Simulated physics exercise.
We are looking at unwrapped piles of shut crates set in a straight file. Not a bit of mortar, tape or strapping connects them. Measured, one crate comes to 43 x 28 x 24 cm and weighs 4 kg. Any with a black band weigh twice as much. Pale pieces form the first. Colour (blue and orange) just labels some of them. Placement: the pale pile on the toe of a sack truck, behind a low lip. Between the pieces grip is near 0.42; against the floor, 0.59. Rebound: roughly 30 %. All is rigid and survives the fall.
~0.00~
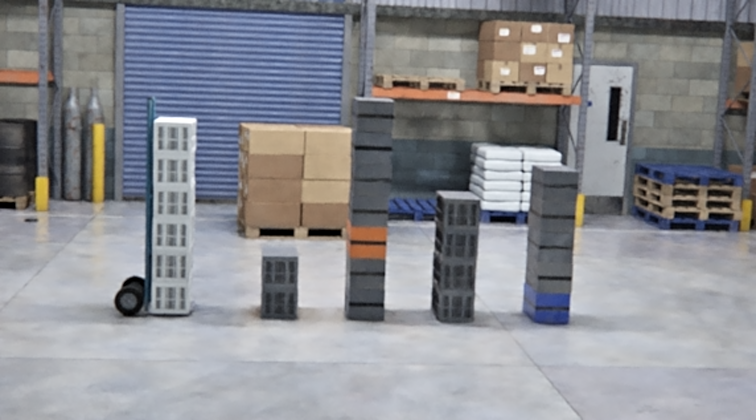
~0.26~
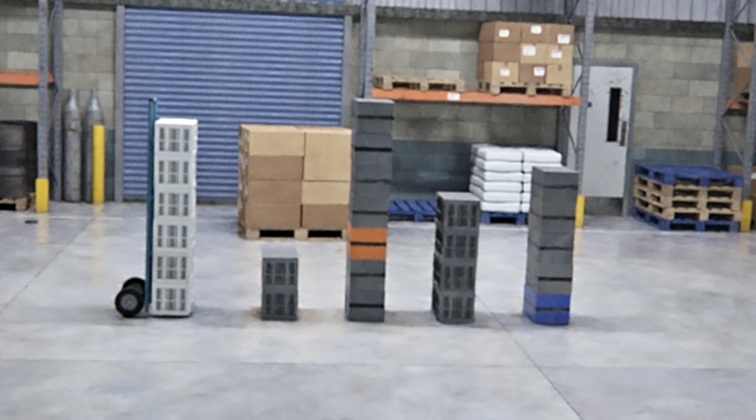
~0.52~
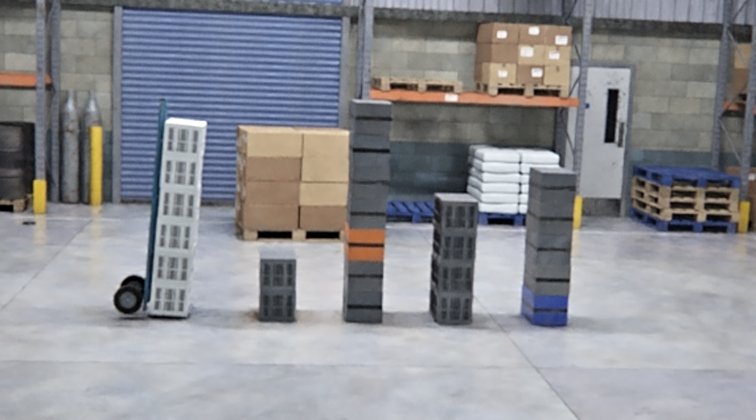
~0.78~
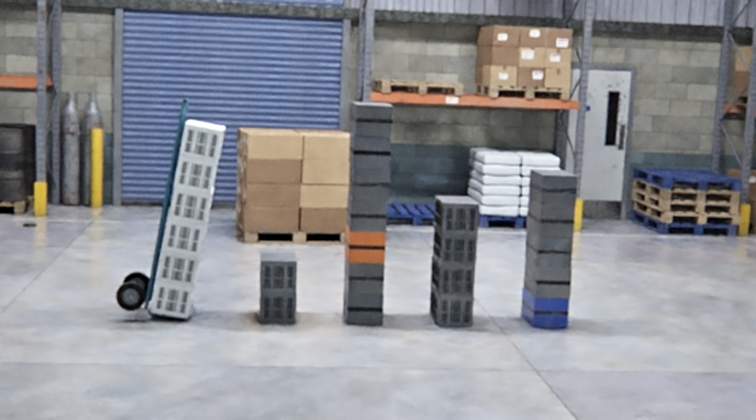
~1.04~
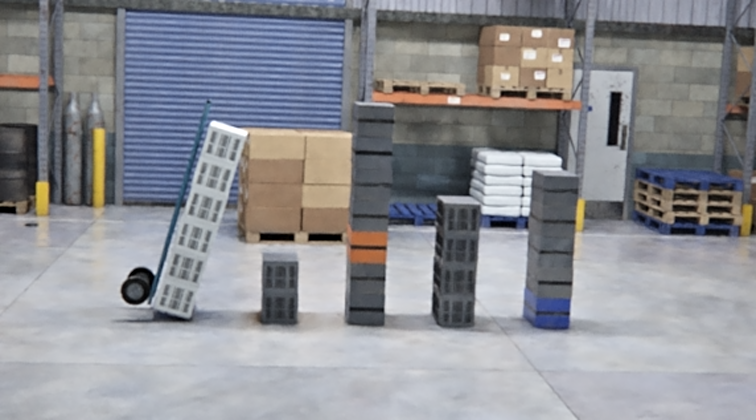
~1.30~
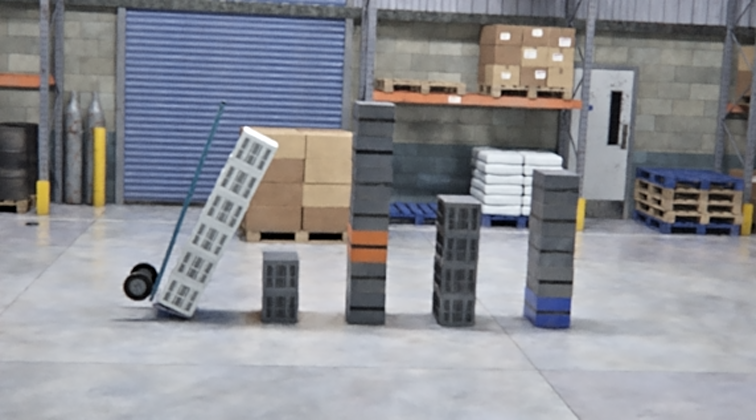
In a warehouse, a hand truck and its tall pale crate stack lean steadily right.
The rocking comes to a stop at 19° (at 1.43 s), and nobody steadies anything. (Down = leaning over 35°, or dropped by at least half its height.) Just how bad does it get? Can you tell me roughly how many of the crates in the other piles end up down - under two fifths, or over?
Under two fifths.
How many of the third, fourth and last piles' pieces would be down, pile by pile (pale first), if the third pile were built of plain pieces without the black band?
Pieces down: Third pile 0, fourth pile 0, last pile 0.
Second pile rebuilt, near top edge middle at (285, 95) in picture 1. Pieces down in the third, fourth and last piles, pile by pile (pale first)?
Third 7, fourth 4, last 5.
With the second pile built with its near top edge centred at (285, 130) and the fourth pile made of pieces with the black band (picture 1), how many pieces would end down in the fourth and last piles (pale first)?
Down by pile: Fourth 3, last 5.
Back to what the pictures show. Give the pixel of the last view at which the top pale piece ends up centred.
The top piece finishes near (337, 212).
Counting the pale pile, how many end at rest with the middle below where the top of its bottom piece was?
Count: 2.
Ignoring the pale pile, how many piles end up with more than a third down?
That would be 0 of them.
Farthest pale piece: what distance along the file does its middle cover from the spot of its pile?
Distance: Near 130 cm.
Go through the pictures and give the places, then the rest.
In the first picture (each place is the centre of the face we see best), truck frame (149, 143) 0° forward; blue crate (553, 309); orange crate (369, 243); the others all in place.
Truck frame (150, 144) 0° forward; orange crate (369, 244), in the second picture.
Truck frame (159, 143) 4° forward, top of the pale pile leaning 4°; orange crate (367, 245); the others all in place, in the third picture.
Truck frame (176, 144) 9° forward, top of the pale pile leaning 9°; orange crate (367, 248); the others all in place, in the fourth picture.
Truck frame (196, 144) 15° forward, top of the pale pile leaning 16°; orange crate (369, 248); the others all in place, in the fifth picture.
Truck frame (208, 143) 18° forward, top of the pale pile leaning 25°; orange crate (370, 247); blue crate (554, 313); the others all in place, in the sixth picture.
By 1.40 s, 0 of the pale pile down; none of the 18 other crates down.
By 1.56 s, 6 of the pale pile down; none of the 18 other crates down.
By 1.82 s, 6 of the pale pile down; none of the 18 other crates down, 4 disturbed.
When it is over (3.0 s), 6 of the pale pile down; none of the 18 other crates down, 2 disturbed; orange crate unmoved; blue crate unmoved. That is 0 per cent. In pixels of the last frame, middles, orange crate near (368, 242), blue crate near (547, 307).
